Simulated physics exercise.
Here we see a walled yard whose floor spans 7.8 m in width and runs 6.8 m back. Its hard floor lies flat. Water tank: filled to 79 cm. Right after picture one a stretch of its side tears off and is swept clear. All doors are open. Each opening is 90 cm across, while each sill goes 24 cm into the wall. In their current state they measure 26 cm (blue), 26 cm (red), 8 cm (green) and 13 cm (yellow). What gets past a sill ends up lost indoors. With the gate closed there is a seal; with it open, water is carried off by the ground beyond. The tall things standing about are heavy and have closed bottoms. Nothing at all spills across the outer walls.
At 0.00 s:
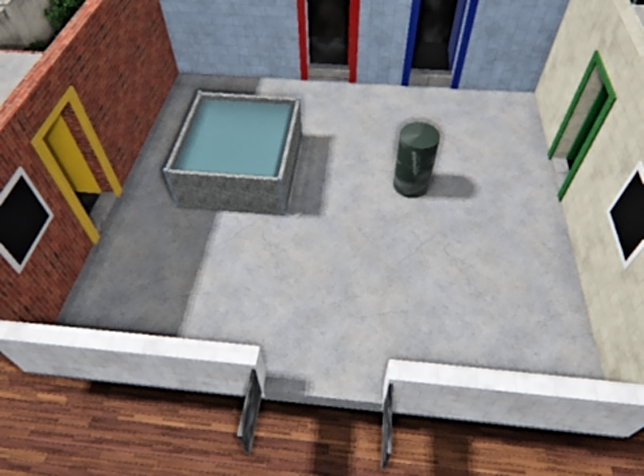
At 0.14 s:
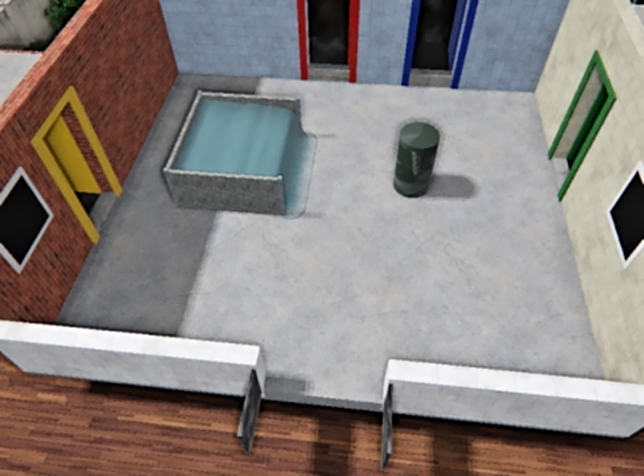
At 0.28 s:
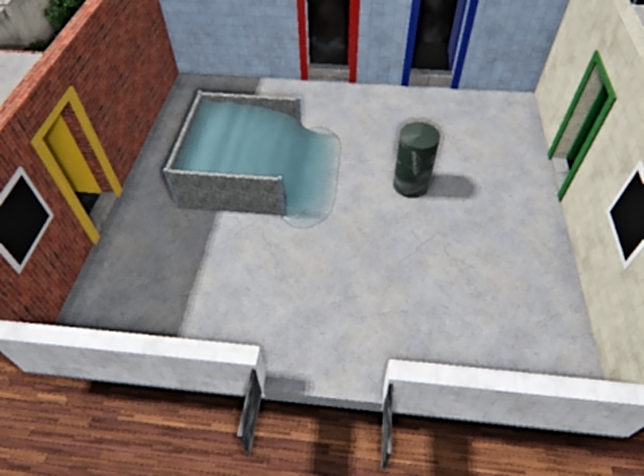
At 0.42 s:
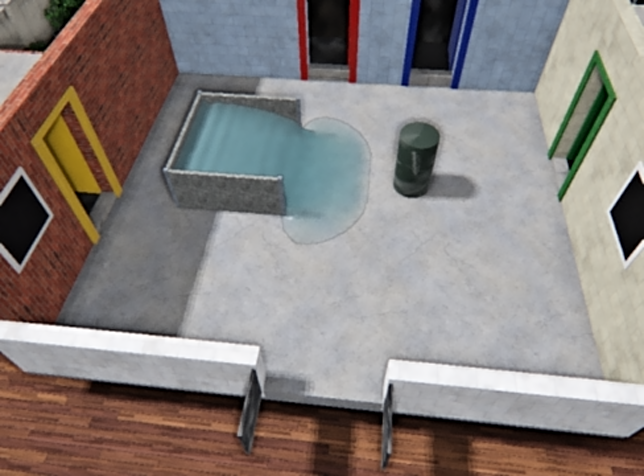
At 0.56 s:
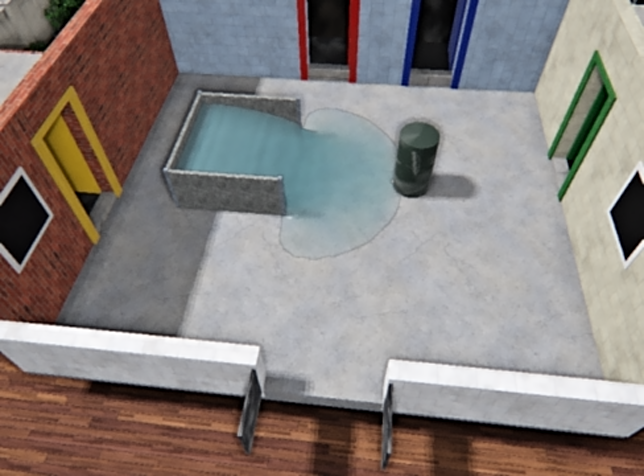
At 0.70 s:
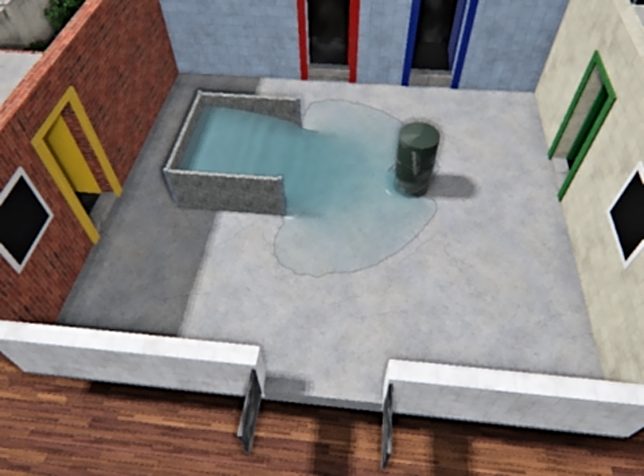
Walled yard with a water tank losing its right side, water pouring out across the pale floor and spreading around a dark green cylinder.
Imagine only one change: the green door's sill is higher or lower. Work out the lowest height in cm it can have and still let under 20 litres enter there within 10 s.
The lowest such height is roughly 12.5 cm.
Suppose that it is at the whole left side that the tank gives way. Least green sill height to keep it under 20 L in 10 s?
About 6.5 centimetres.
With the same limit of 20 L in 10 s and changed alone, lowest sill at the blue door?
The blue door needs around 12.0 cm.
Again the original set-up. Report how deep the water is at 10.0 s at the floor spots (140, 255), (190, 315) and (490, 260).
Going through the spots in order gives 2, 6 and 8 centimetres.
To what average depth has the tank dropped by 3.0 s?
The average depth is some 13 cm.
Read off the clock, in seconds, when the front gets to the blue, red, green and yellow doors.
Arrival: Blue 1.4 s, red 1.6 s, green 1.2 s, yellow 9.0 s.
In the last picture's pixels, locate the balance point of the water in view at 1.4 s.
About (325, 173).
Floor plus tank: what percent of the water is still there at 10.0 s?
Something near 92 out of a hundred parts.
After 1.4 s water covers 40 % of the floor, deepest (47 cm) near (383, 183); 8 cm at the green door, 0 litres in over its 8 cm sill.
After 3.0 s water covers 55 % of the floor, deepest (36 cm) near (608, 409); 15 cm at the green door, 37 litres in over its 8 cm sill.
After 10.0 s water covers 95 % of the floor, deepest (14 cm) near (43, 350); 6 cm at the green door, 77 litres in over its 8 cm sill.
At the green door as built, the water arrived by 1.3 s and peaked near 16 cm at 2.6 s.
Run again over the same 10 s with other heights there, 37 litres in over 10.5 cm, 9 litres over 14.5 cm. The limit of 20 litres is kept from about 12.5 cm up.
